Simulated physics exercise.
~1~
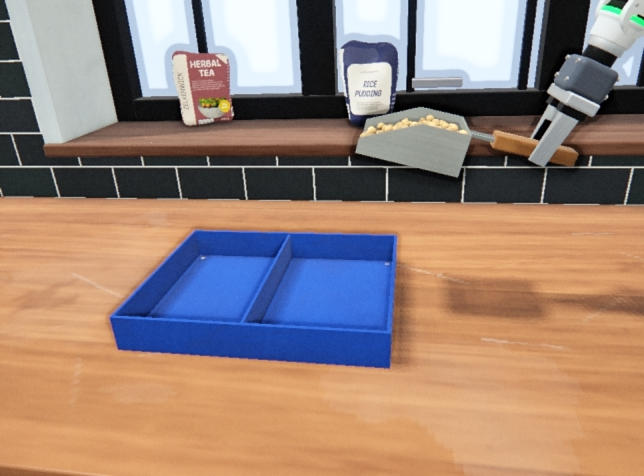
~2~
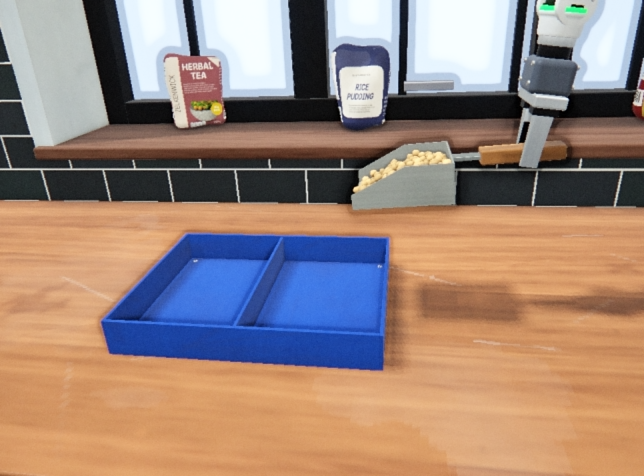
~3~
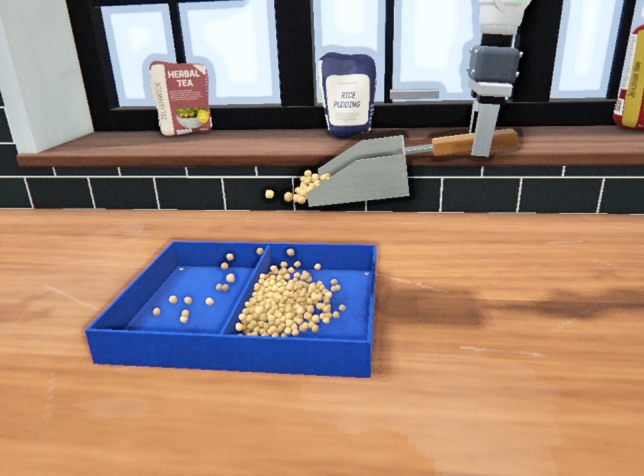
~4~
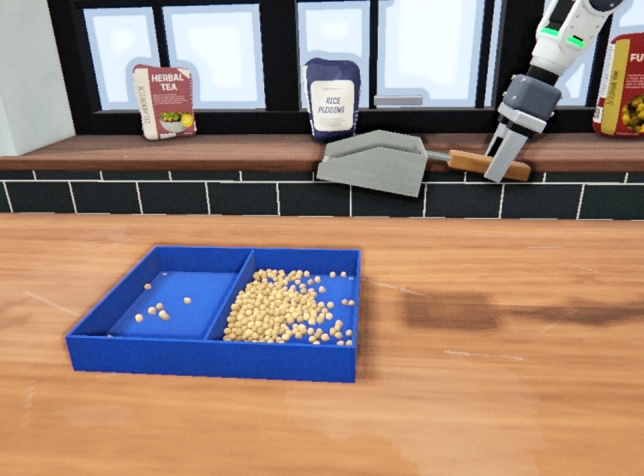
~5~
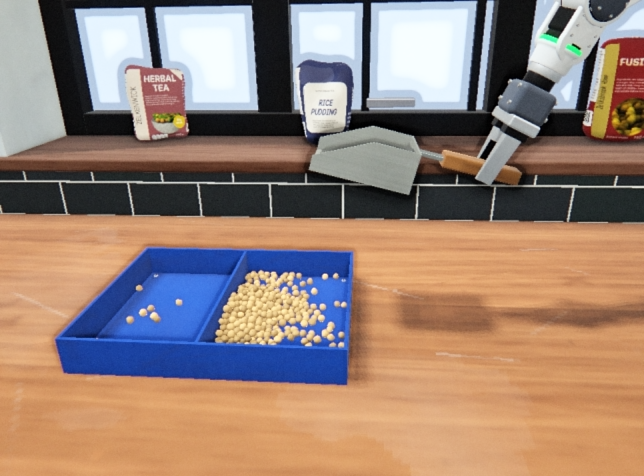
We see a robot arm tip a grey scoop of chickpeas over a divided blue tray on a wooden counter, pouring most into the right compartment and a few into the left, then level the empty scoop and hold it above as the chickpeas lie still.
